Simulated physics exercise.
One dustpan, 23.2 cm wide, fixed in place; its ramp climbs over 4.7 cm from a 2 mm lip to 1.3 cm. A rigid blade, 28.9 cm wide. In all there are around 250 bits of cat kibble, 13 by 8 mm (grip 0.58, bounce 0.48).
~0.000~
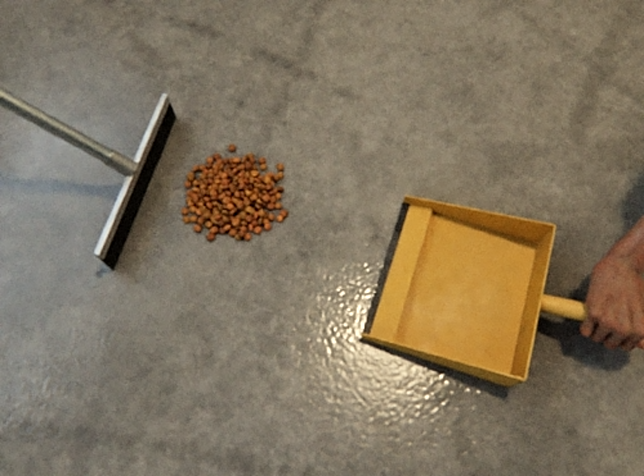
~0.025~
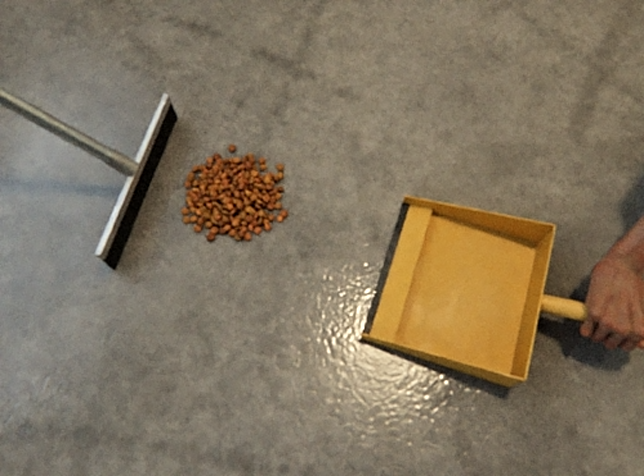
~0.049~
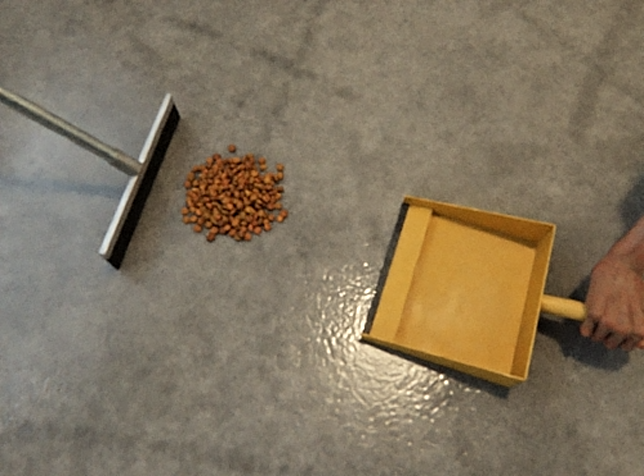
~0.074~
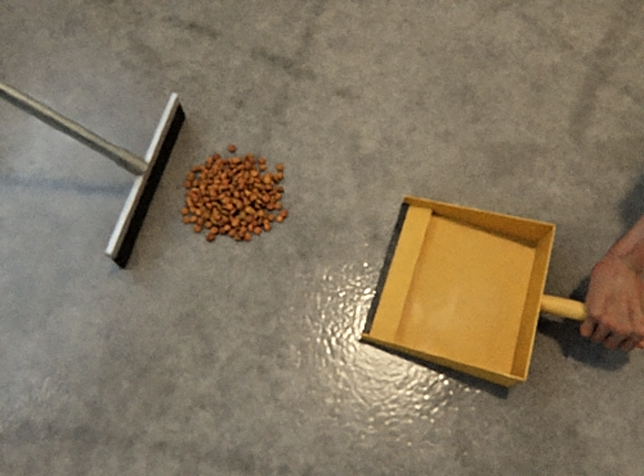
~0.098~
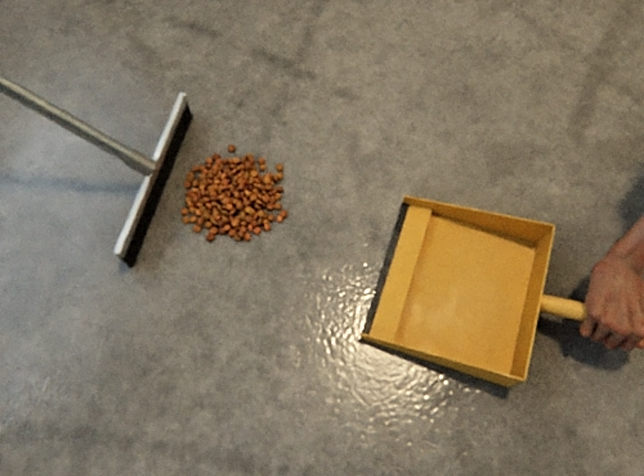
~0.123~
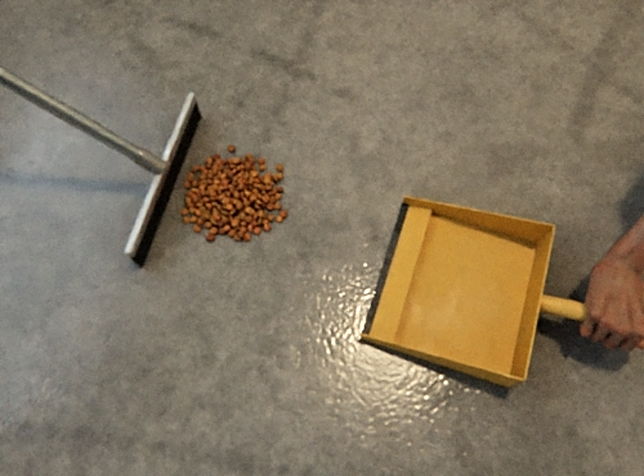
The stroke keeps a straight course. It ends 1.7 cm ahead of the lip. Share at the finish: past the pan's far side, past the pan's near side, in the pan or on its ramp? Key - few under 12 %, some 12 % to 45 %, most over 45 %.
Far side: Most. Near side: Few. Pan: Some.
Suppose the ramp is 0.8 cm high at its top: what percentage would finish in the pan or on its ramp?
Roughly 20 per cent.
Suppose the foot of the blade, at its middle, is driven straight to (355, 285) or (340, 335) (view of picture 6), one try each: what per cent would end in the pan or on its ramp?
Some 35 and 20 per cent.
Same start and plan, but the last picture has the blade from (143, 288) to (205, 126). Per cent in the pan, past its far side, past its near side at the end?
Pan 35 % / far 15 % / near 5 %.
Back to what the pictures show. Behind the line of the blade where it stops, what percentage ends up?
10 %.
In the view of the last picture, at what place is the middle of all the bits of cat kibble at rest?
In the last view, approximately (411, 189).
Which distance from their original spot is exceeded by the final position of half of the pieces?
Somewhere around 30 centimetres.
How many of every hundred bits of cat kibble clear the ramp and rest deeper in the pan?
Near 0 per cent, I'd say.
Then, at 0.42 s, middle of the blade 20 cm from the lip; 0 % over the lip, far side 20 %, near side 0 %.
Then, at 0.61 s, middle of the blade 9 cm from the lip; 0 % over the lip, far side 45 %, near side 0 %.
After 0.92 s, middle of the blade 3 cm from the lip; 20 % over the lip, far side 60 %, near side 0 %.
In the end, at 1.4 s, far side 60 %, near side 0 %, pan 20 %, in front of the lip or behind the blade 20 %.
